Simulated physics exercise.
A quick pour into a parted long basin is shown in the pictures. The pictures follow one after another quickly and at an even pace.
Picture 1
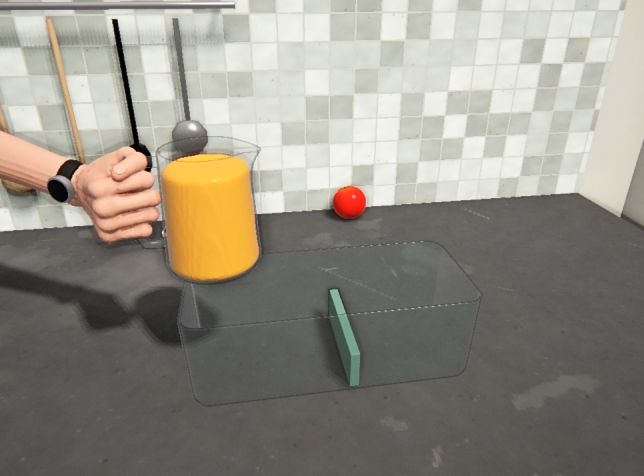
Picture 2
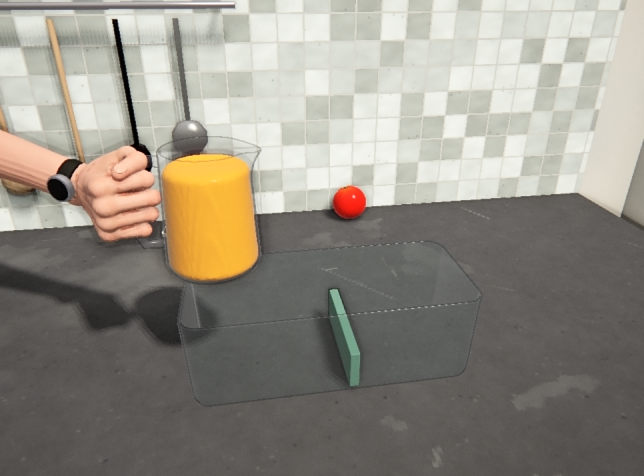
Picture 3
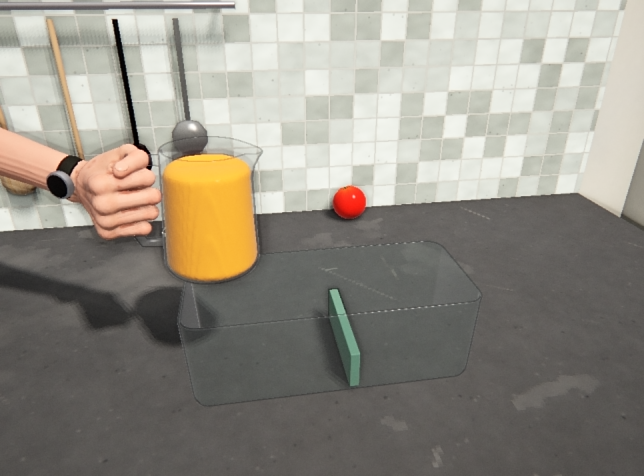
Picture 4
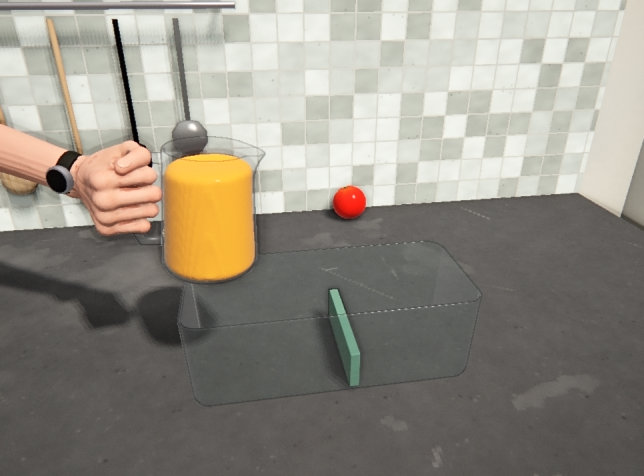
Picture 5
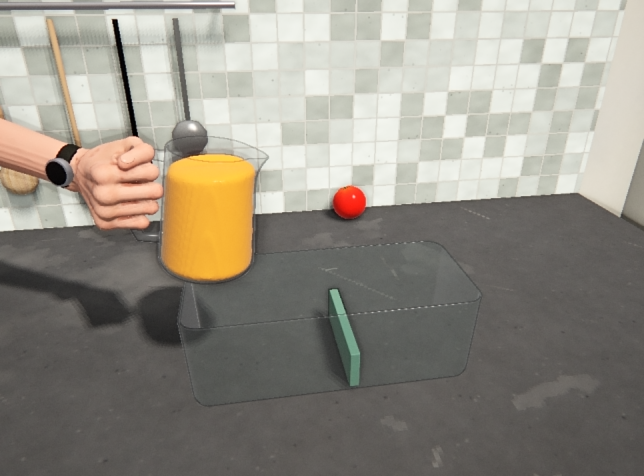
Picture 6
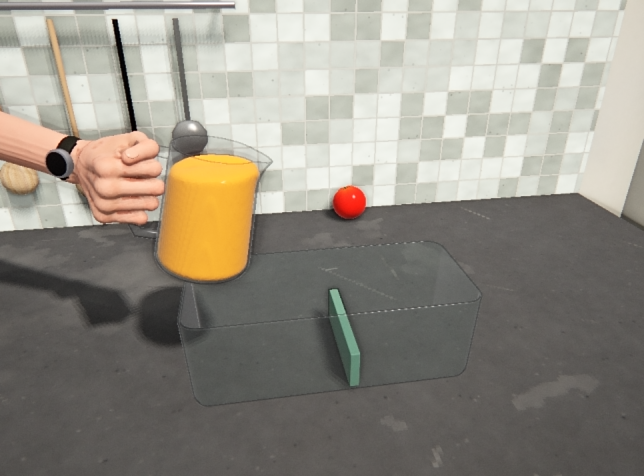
The clip shows a hand holding a clear jug of orange juice above a transparent long basin with a green divider, a red ball behind it; the hand slowly tilts the jug slightly to the right, the juice staying inside.
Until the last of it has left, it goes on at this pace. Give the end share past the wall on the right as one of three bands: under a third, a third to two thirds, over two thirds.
The end share is under a third.
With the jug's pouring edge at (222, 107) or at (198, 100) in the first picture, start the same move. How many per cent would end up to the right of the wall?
It would come to near 0 per cent, and then near 5 per cent.
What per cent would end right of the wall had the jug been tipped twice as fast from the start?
Roughly 10 percent.
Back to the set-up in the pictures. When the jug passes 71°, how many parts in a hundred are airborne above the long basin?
Estimate: Some 10 per cent.
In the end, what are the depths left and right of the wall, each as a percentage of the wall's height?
The left side ends up close to 50, the right side close to 10.
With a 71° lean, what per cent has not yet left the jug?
I'd put it near 85 %.
A moment on, the jug is tipped part way and 86 per cent is still to pour, 3 is left of the wall and 0 right of it.
Next, the jug is tipped right over and 35 per cent is still to pour, 35 is left of the wall and 14 right of it.
Then the jug is tipped right over and 4 per cent is still to pour, 74 is left of the wall and 17 right of it.
Later the jug is tipped right over and 0 per cent is still to pour, 80 is left of the wall and 18 right of it.
In the end 81 per cent lies left of the wall, 18 right of it and 1 outside.
